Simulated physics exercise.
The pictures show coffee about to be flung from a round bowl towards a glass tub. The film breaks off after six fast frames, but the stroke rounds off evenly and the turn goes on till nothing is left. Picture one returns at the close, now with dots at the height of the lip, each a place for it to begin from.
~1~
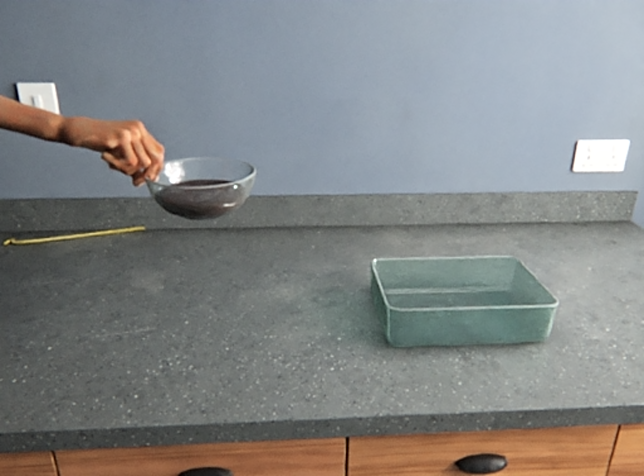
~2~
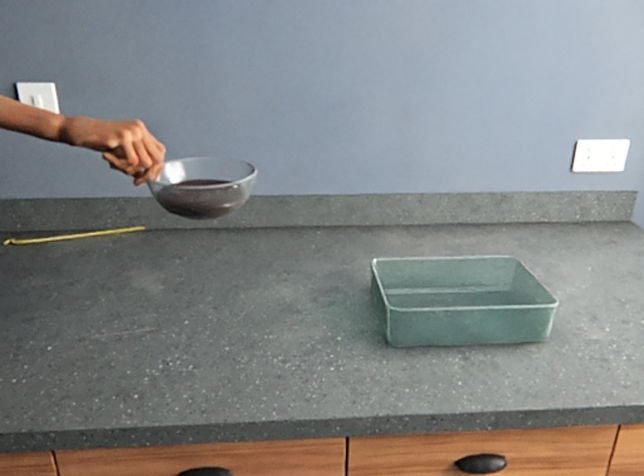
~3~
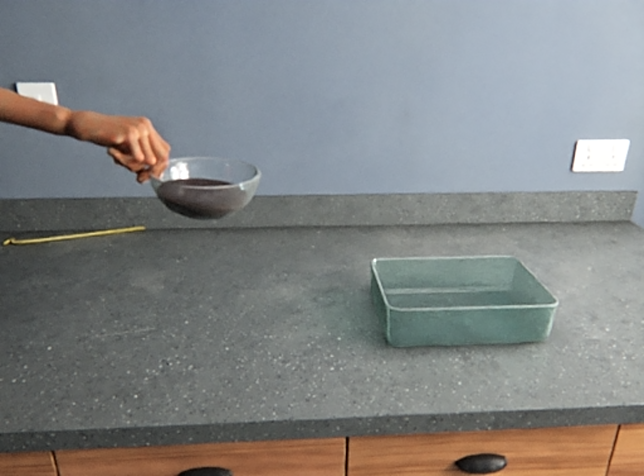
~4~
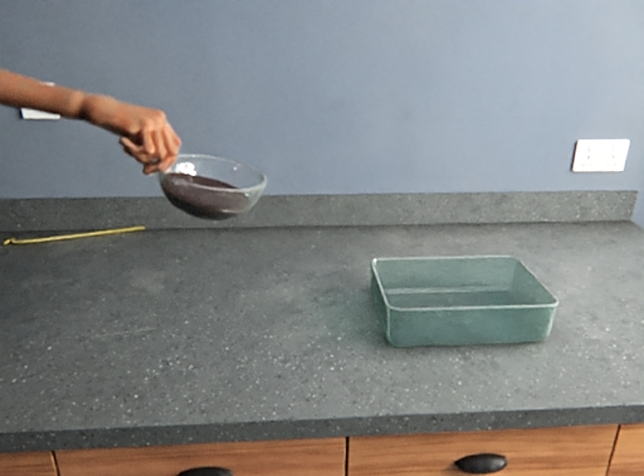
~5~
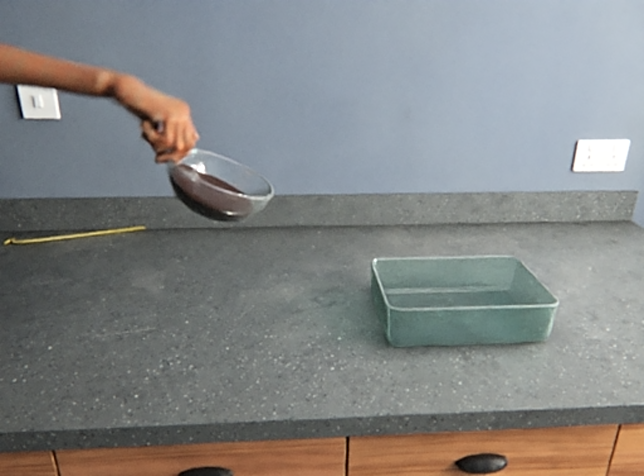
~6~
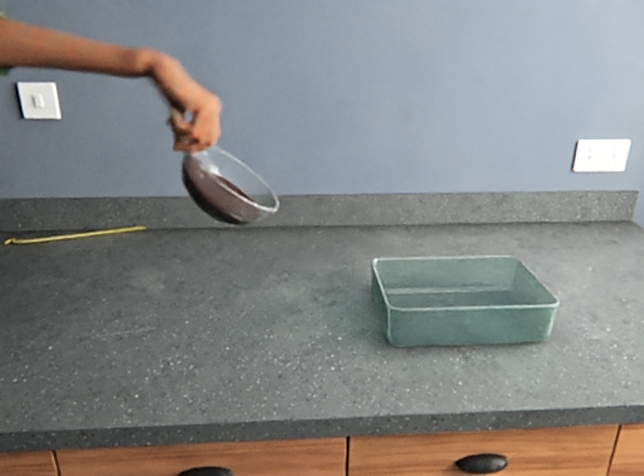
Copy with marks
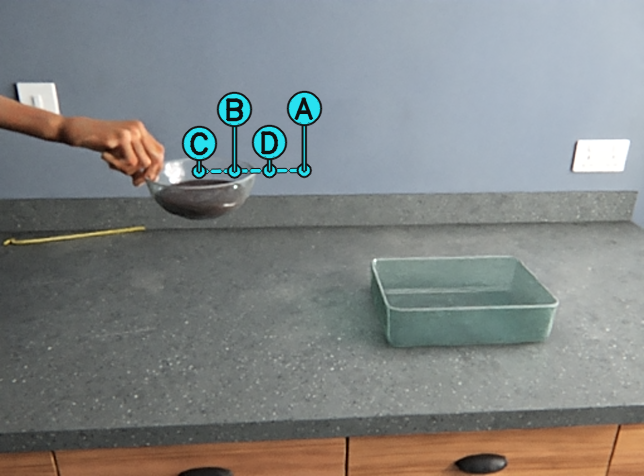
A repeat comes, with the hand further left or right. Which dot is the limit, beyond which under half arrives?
Place A.
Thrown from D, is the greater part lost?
Yes, it does.
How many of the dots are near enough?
One.
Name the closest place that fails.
Place D.
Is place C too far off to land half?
Yes, it does.
On the marked copy, A at (304, 170); B at (234, 171); C at (199, 171); D at (269, 170).
For place A, about 75 % lands in the tub, 15 % falls short and 10 % goes beside or beyond.
For place B, about 0 % lands in the tub, 98 % falls short.
For place C, about 0 % lands in the tub, 100 % falls short.
For place D, about 8 % lands in the tub, 87 % falls short and 5 % goes beside or beyond.
